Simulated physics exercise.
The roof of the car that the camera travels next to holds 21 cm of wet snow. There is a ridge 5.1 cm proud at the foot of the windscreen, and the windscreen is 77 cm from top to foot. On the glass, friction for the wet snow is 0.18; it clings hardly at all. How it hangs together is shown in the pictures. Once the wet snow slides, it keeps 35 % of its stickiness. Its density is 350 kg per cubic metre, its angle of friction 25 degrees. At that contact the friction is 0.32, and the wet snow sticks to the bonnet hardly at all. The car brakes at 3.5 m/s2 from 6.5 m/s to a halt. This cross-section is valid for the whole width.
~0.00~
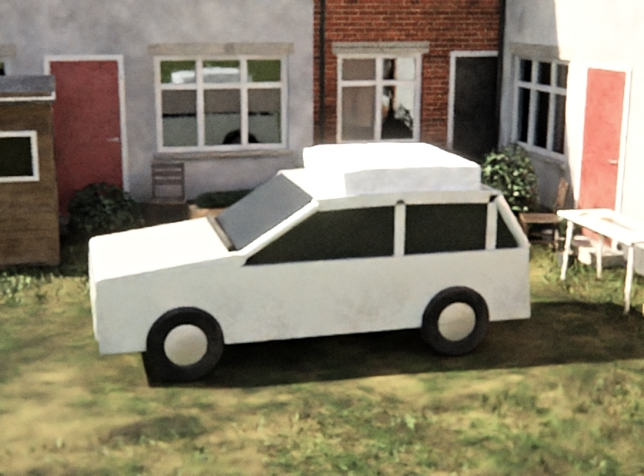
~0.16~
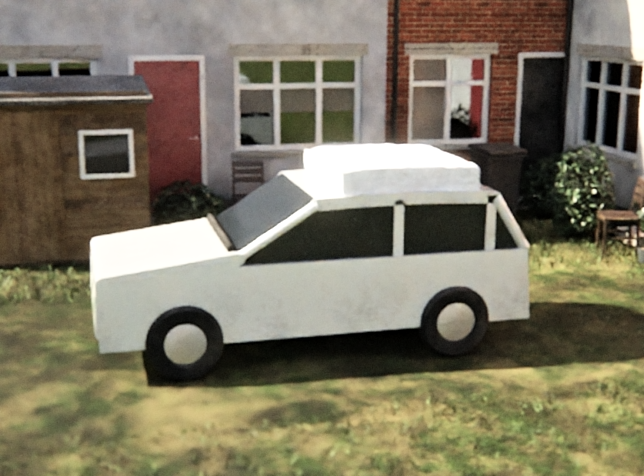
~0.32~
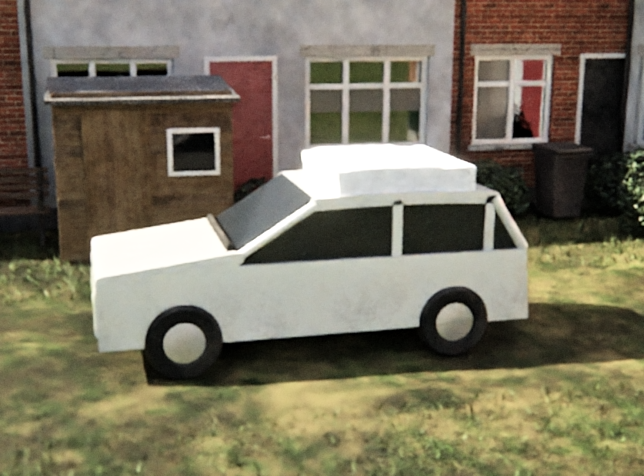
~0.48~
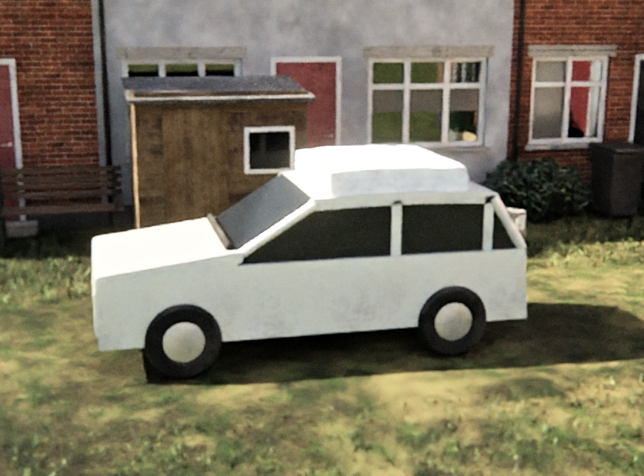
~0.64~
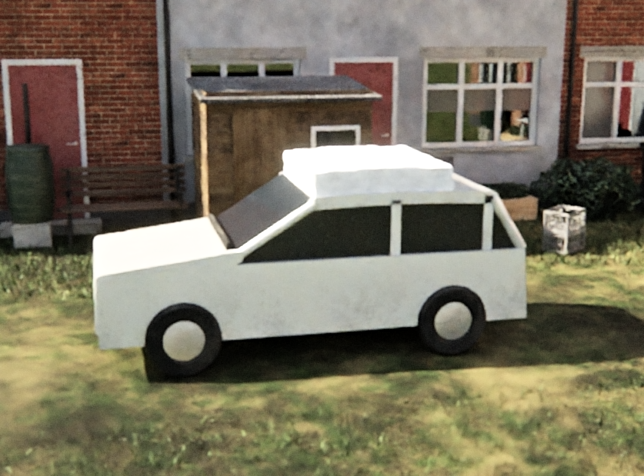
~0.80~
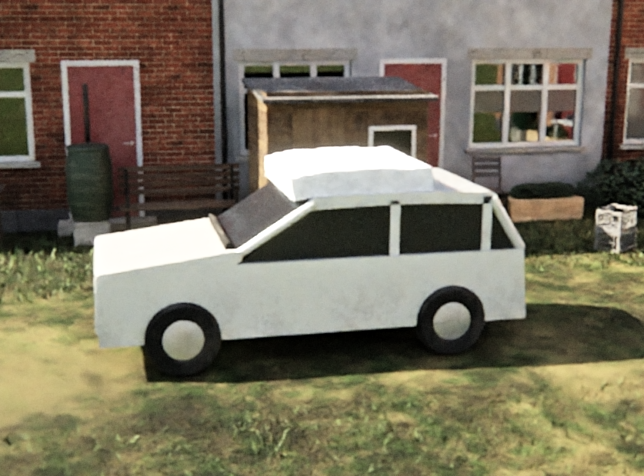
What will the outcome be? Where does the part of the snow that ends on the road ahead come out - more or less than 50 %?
Result: More.
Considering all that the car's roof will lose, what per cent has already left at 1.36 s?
Some 100 per cent.
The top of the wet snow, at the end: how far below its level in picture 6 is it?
Some 55 cm.
After 1.36 s, none of the snow is on the roof, 56 % on the glass, 44 % on the bonnet and none has gone off the nose.
After 2.03 s, none of the snow is on the roof, 4 % on the glass, 21 % on the bonnet and 74 % has gone off the nose.
After 2.69 s, none of the snow is on the roof, 4 % on the glass, 5 % on the bonnet and 91 % has gone off the nose.
After 3.36 s, none of the snow is on the roof, 4 % on the glass, 4 % on the bonnet and 91 % has gone off the nose.
After 3.46 s, none of the snow is on the roof, 4 % on the glass, 4 % on the bonnet and 91 % has gone off the nose.
